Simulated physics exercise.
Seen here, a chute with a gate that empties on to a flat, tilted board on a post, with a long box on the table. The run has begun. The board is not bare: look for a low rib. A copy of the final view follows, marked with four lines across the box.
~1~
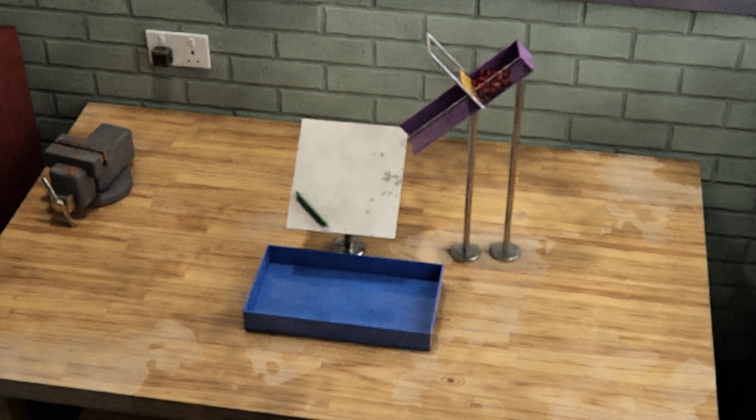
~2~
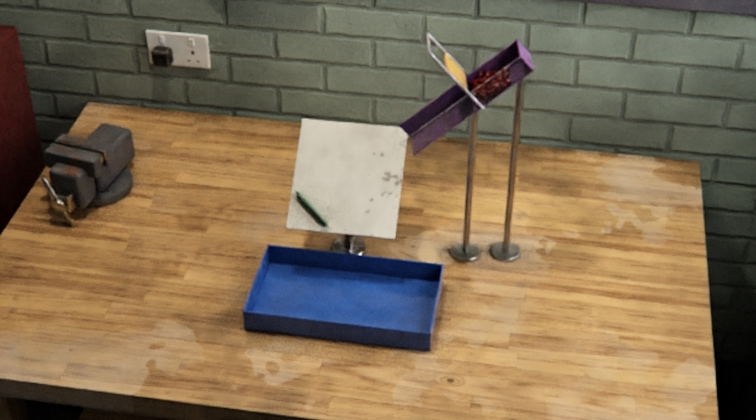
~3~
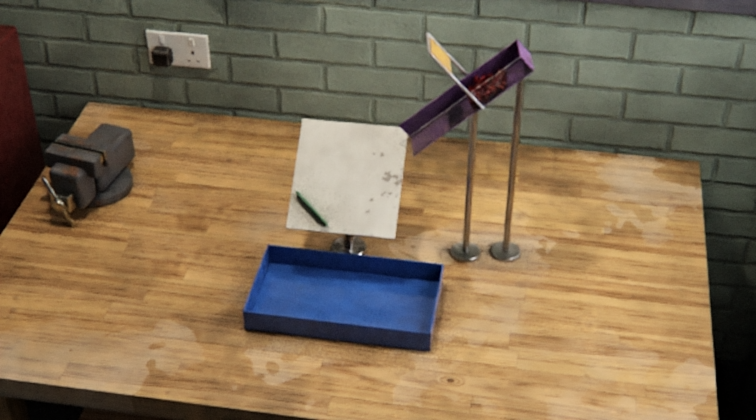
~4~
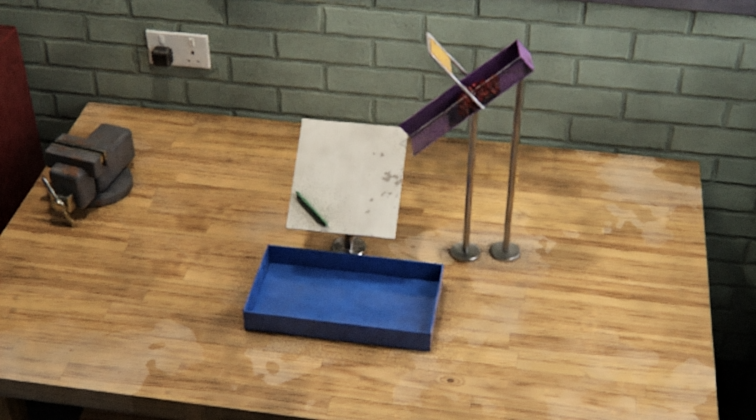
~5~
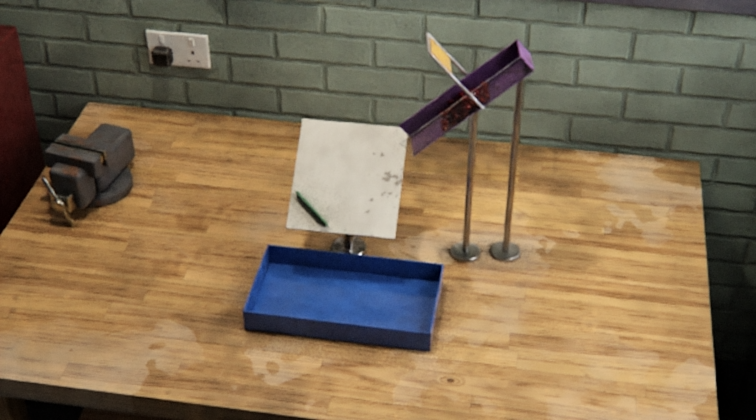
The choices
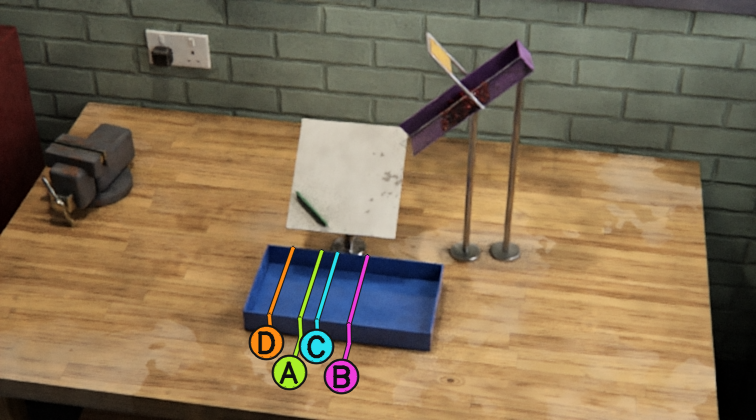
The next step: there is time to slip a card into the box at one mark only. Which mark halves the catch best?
Line C does it best.
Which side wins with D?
More lands on the right.
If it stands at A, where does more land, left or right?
The right side.
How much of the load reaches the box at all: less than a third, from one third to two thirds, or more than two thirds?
About that: More than two thirds.
On the marked copy, line A crosses the front rim at (300, 318); line B crosses the front rim at (349, 323); line C crosses the front rim at (317, 320); line D crosses the front rim at (269, 314).
With A, of what is caught, a small part on the left of the divider, most on the right.
With B, of what is caught, nearly all on the left of the divider, a stray few on the right.
With C, of what is caught, about a third on the left of the divider, about two thirds on the right.
With D, of what is caught, none on the left of the divider, all on the right.
